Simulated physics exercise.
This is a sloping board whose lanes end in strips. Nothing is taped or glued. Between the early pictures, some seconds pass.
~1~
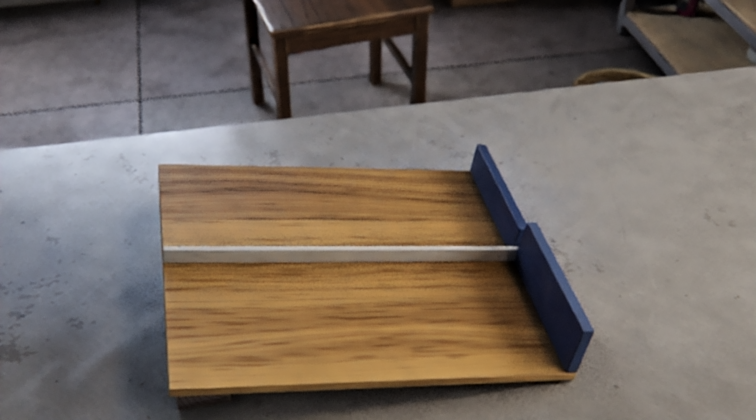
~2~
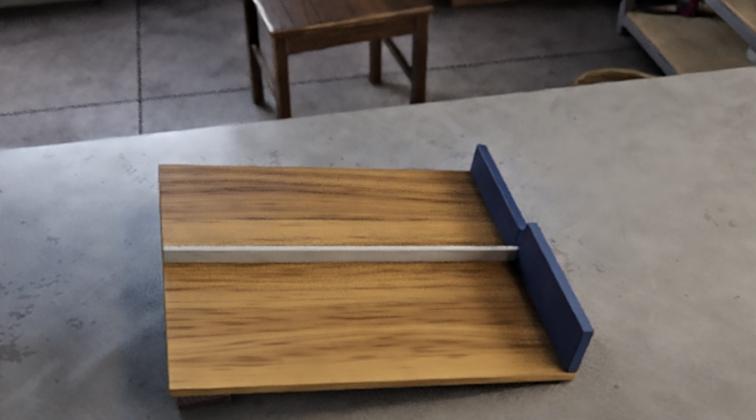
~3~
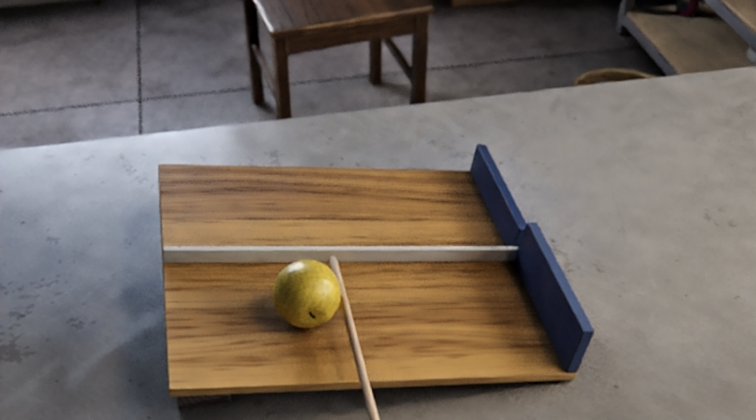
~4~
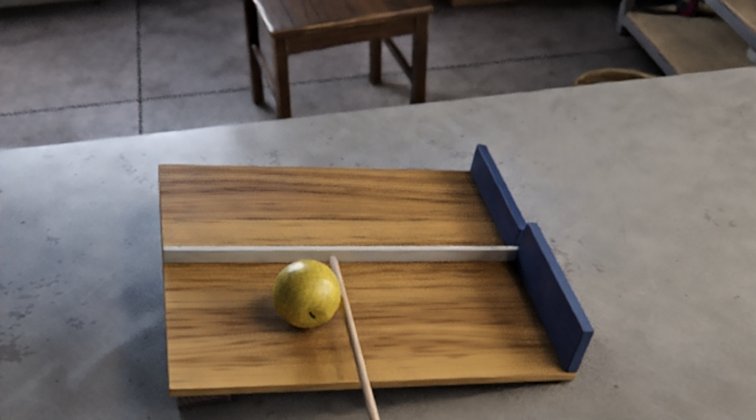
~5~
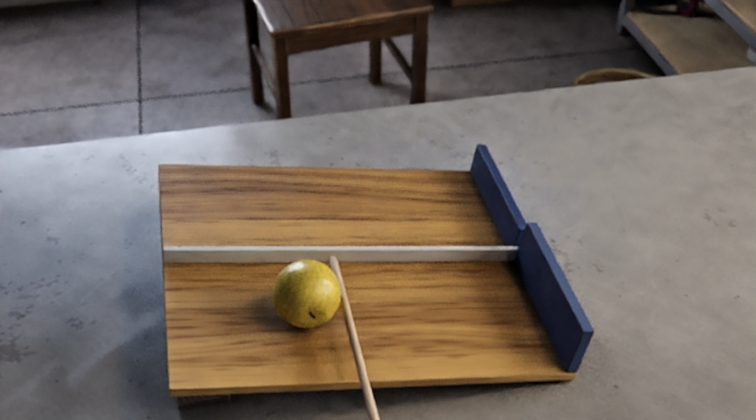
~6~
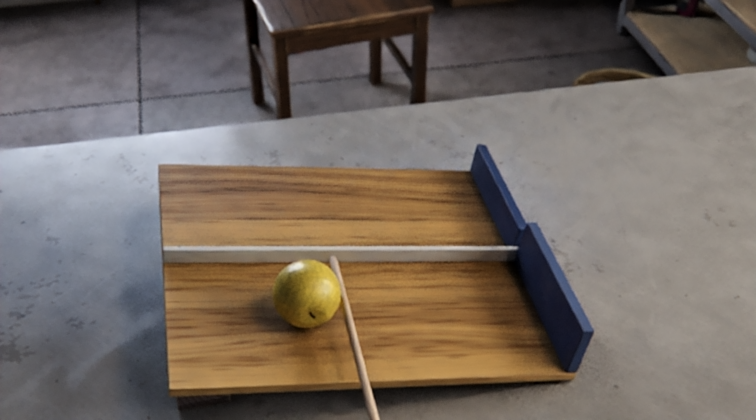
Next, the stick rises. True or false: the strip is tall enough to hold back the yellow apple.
True.
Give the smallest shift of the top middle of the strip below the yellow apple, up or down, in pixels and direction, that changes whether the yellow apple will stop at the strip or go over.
Near 32 pixels, heading down.
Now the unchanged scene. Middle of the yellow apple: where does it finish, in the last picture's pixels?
(517, 292).
Then, 0.42 s past the last view, yellow apple rolling on the board near (379, 294).
Finally, the yellow apple gets caught, near (517, 292).
